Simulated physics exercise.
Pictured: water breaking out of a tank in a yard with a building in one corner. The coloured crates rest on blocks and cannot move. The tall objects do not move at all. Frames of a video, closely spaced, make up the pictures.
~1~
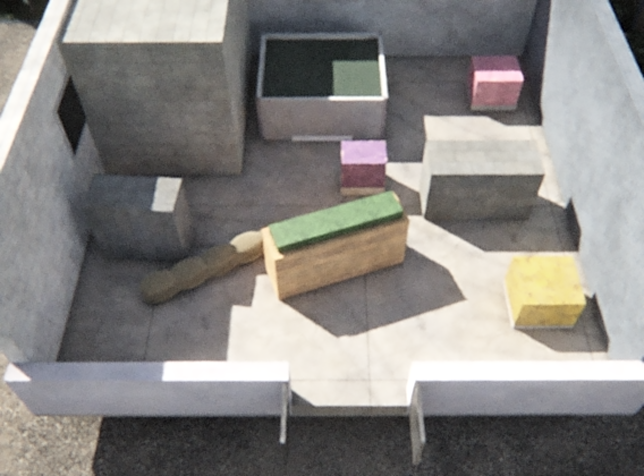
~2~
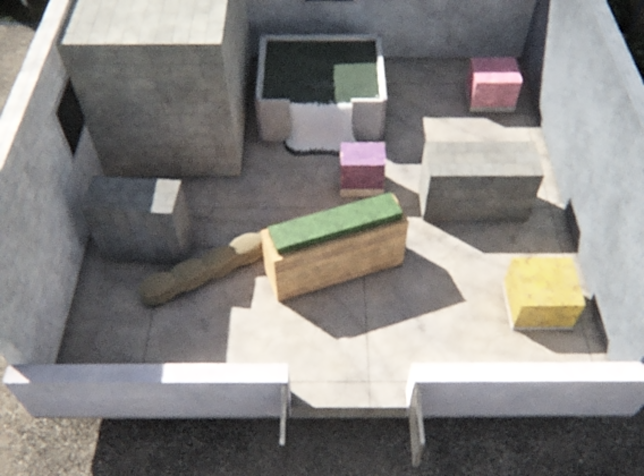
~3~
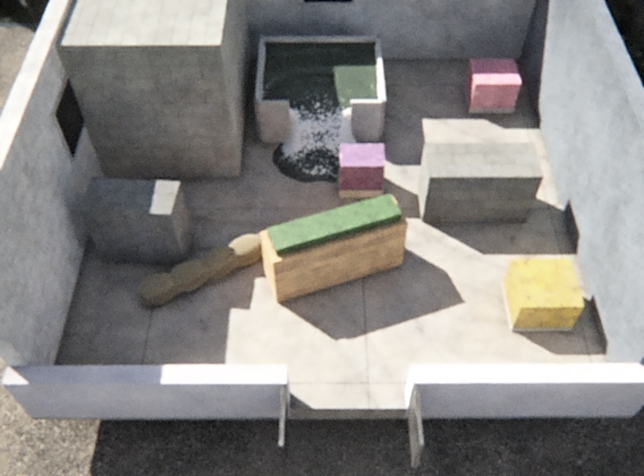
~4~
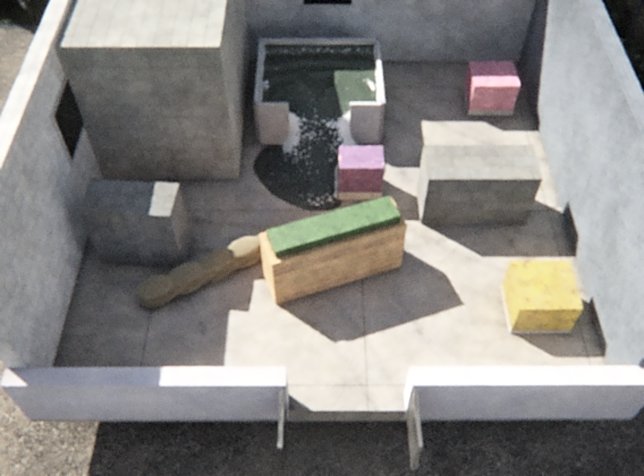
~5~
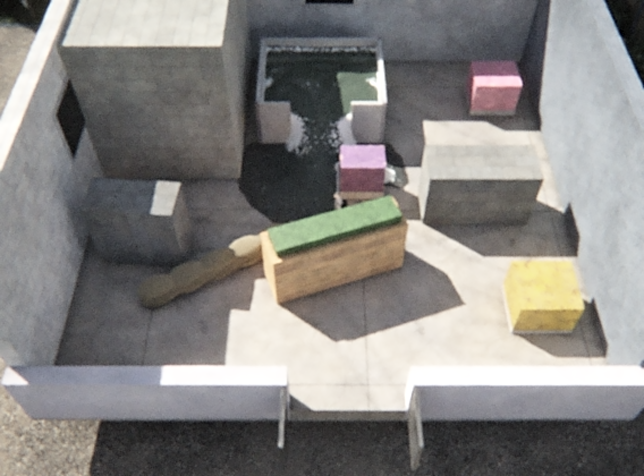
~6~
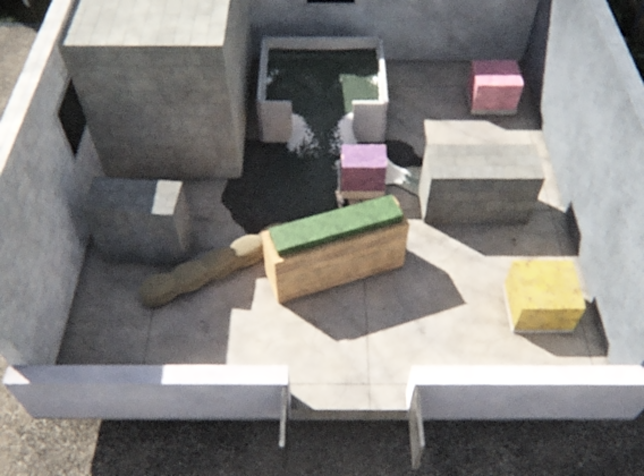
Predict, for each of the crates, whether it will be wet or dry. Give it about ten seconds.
Result: The yellow crate is within reach, the pink crate is within reach, the purple crate is within reach.
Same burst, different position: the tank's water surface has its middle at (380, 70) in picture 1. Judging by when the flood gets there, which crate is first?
First is the purple one.
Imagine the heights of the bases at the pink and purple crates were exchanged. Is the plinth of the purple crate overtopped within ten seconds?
Well, the purple one is inundated then.
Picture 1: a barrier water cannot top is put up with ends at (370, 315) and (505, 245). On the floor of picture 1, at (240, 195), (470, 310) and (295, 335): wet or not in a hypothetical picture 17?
The first point comes out inundated, the next unwetted, the last unwetted.
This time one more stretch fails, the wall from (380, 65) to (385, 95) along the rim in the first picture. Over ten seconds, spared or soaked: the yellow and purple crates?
Note - yellow goes wet, purple remains untouched.
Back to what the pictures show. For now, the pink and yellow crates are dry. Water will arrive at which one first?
The pink crate, I say.
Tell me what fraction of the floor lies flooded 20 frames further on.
Estimated share: About 65 %.
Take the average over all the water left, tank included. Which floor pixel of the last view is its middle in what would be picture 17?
I'd say around (323, 157).
A moment on, water covers 25 % of the floor; the yellow crate not reached, the pink crate not reached, the purple crate water round its plinth.
Next, water covers 45 % of the floor; the yellow crate not reached, the pink crate water round its plinth, the purple crate water round its plinth.
Then, water covers 65 % of the floor; the yellow crate water round its plinth, the pink crate water round its plinth, the purple crate water round its plinth.
Later, water covers 80 % of the floor; the yellow crate water round its plinth, the pink crate water round its plinth, the purple crate water round its plinth.
In the end, water covers 100 % of the floor; the yellow crate was topped, the pink crate was topped, the purple crate was topped.
